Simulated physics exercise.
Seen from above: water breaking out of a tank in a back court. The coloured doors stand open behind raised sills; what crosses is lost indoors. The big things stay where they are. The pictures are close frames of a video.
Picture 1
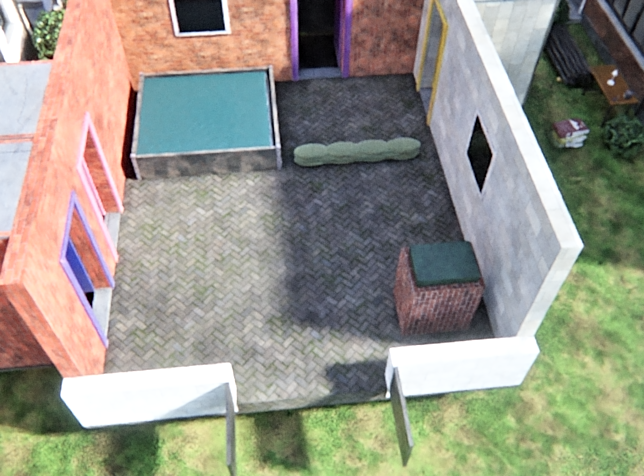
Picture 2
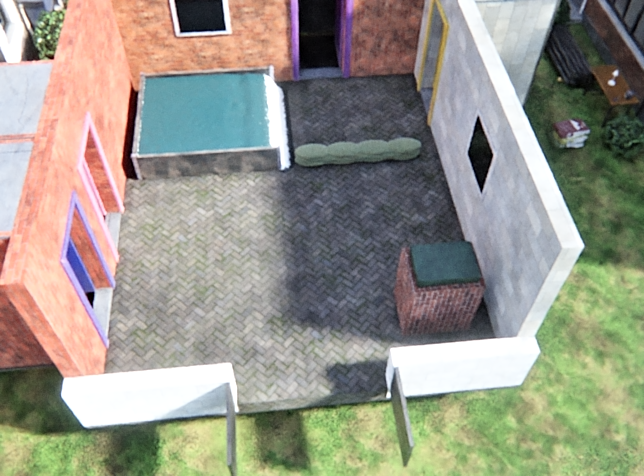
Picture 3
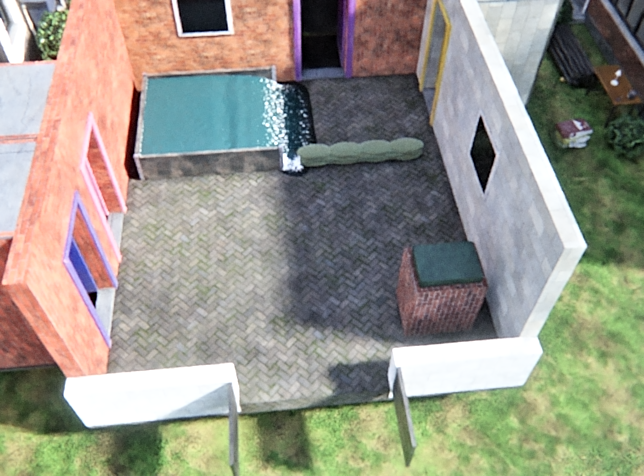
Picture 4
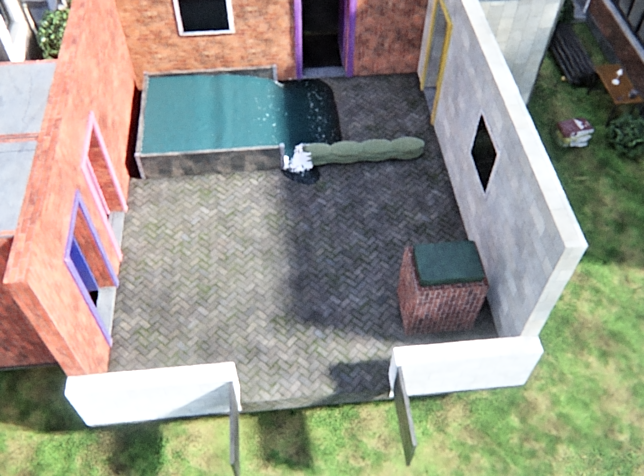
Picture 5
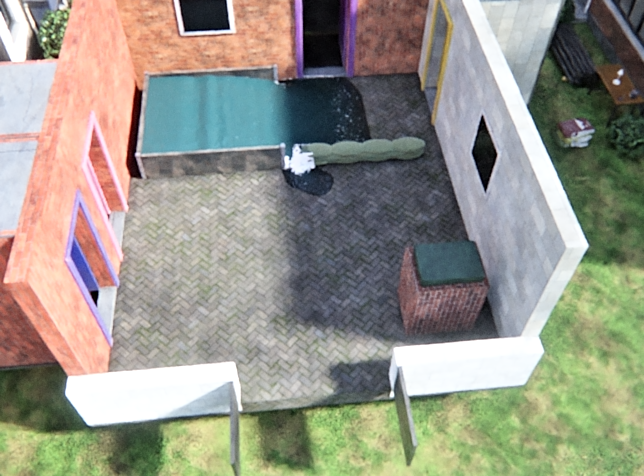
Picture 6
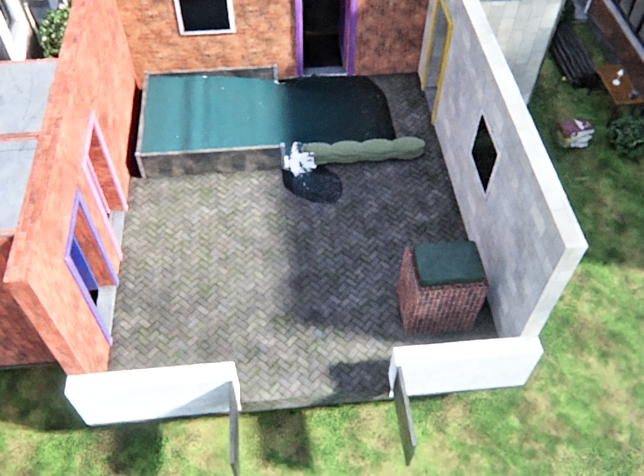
We see a walled, paved court from above as water breaks out of the right side of a tank, foams around the end of a low hedge, and spreads rightward behind it while a smaller dark pool forms in front.
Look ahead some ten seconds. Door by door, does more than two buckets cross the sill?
One by one: The pink door stays under that; the purple door takes more than that; the yellow door takes more than that; the blue door stays under that.
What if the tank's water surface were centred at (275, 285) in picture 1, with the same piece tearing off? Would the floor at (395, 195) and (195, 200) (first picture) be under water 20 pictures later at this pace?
As listed: Wet, free of water.
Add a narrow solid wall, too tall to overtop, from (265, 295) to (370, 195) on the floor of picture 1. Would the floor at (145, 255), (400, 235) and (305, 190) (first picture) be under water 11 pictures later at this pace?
In that order: Clear, dry, flooded.
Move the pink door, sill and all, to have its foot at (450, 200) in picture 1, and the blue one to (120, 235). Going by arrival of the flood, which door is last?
The door marked blue.
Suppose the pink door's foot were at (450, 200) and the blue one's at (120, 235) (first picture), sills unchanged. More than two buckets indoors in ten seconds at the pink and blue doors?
One by one: Pink stays under, blue is under.
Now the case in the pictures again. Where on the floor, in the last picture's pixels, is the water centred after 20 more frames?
Close to (320, 131).
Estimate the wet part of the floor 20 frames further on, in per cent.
I make it 40 per cent.
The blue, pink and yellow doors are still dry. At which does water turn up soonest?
That is the yellow one.
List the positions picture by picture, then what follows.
In the first picture, still water in the water tank at (207, 112).
In the second picture, water pours out at (274, 122) and has run to (278, 88).
In the third picture, the front is at (289, 84), out from the gap at (277, 123).
In the fourth picture, the front is at (313, 80), out from the gap at (278, 122).
In the fifth picture, water pours out at (278, 122) and has run to (337, 78).
In the sixth picture, water pours out at (278, 122) and has run to (361, 77).
A moment on, water covers 25 % of the floor; the pink door not reached, the purple door under two buckets in, the yellow door under two buckets in, the blue door not reached.
Next, water covers 35 % of the floor; the pink door not reached, the purple door under two buckets in, the yellow door far over two buckets in, the blue door not reached.
Then, water covers 40 % of the floor; the pink door not reached, the purple door over two buckets in, the yellow door far over two buckets in, the blue door not reached.
Later, water covers 60 % of the floor; the pink door not reached, the purple door far over two buckets in, the yellow door far over two buckets in, the blue door not reached.
In the end, water covers 80 % of the floor; the pink door wet at the sill, nothing in, the purple door far over two buckets in, the yellow door far over two buckets in, the blue door wet at the sill, nothing in.
